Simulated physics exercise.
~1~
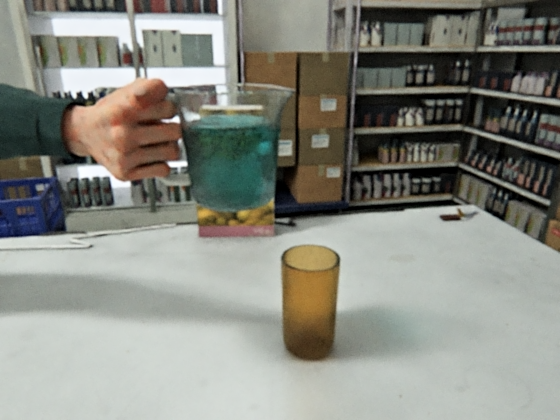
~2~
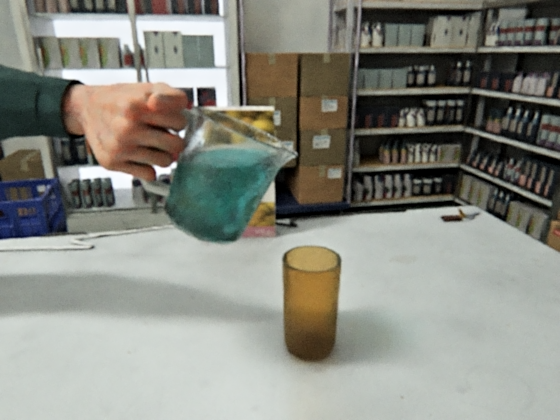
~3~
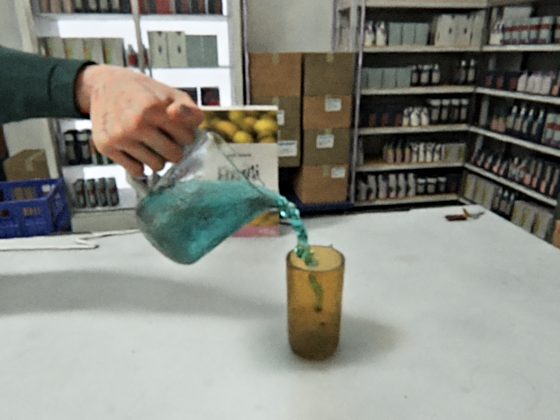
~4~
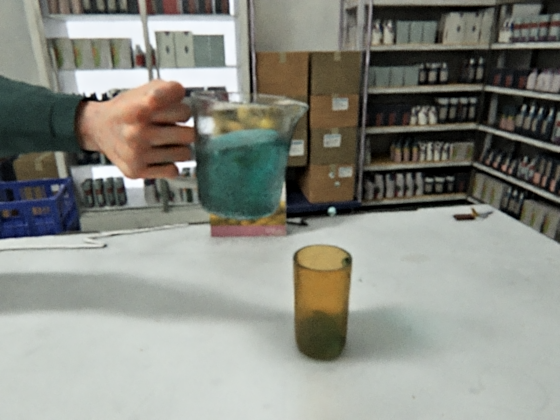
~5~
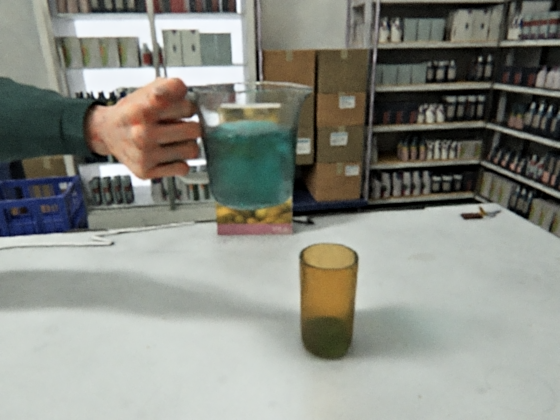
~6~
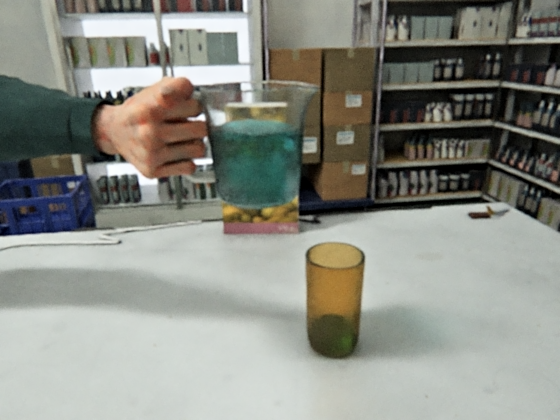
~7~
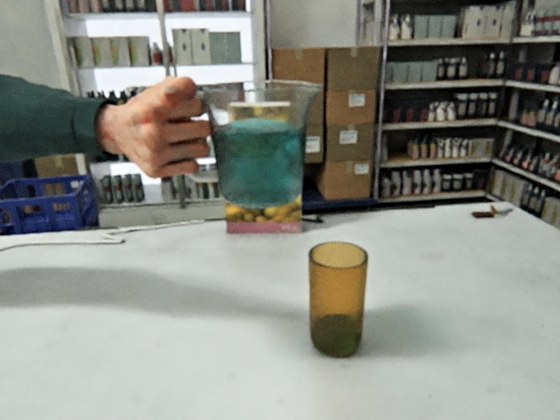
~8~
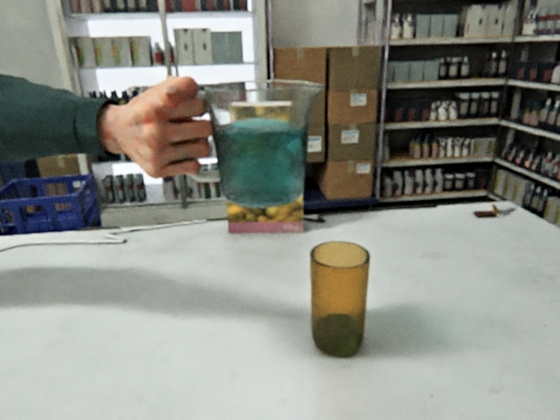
Hand tilting a clear pitcher of teal liquid rightwards, pouring a little into a slim amber glass, then holding the pitcher upright.
